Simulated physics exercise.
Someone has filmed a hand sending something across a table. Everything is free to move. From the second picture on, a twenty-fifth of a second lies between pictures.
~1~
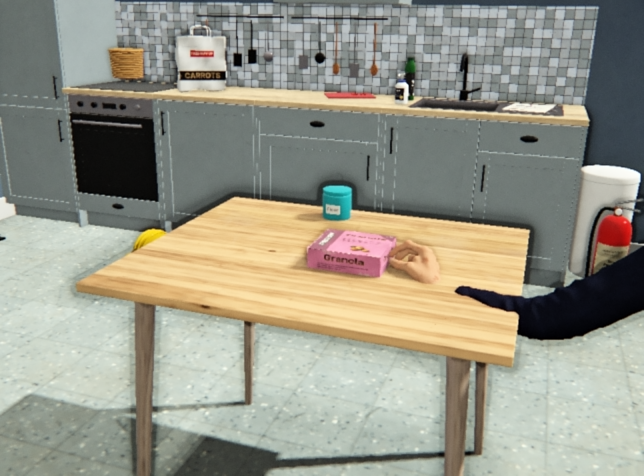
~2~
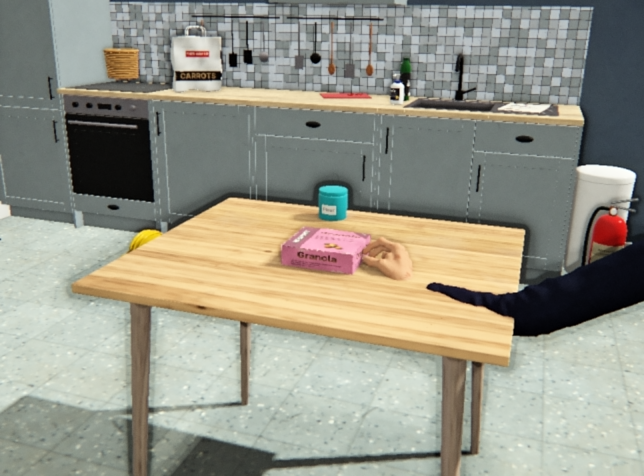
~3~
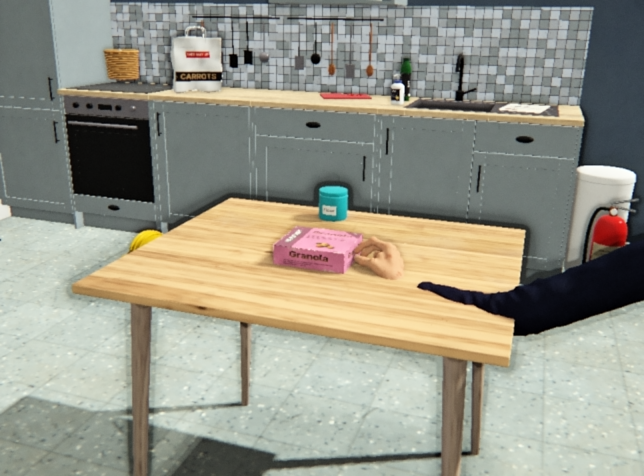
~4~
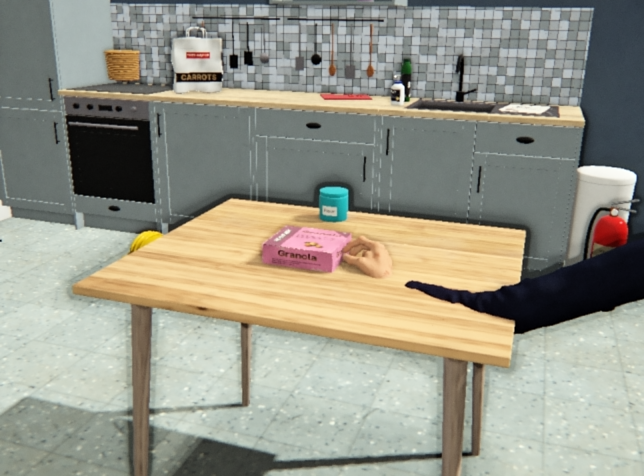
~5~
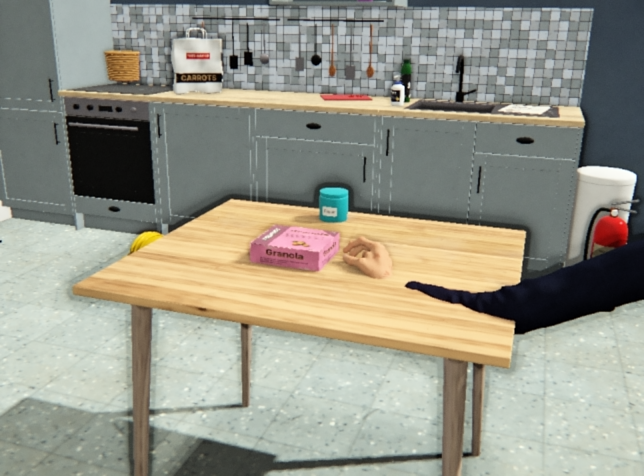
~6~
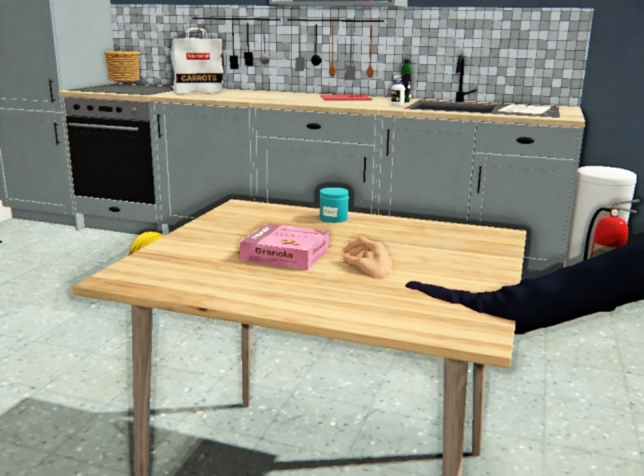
On a wooden kitchen table, a hand pushes a pink packet left, then releases it.
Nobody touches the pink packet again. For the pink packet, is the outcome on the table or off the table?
The pink packet remains on top.
Then, 0.10 s past the last view, pink packet displaced about its own width near (266, 243).
Then, 0.20 s past the last view, pink packet displaced about its own width near (254, 242).
Then, 0.30 s past the last view, pink packet displaced about its own width near (252, 241).
Finally, moved from the start, pink packet. Final places as the last picture's camera would see them, pink packet near (252, 241).
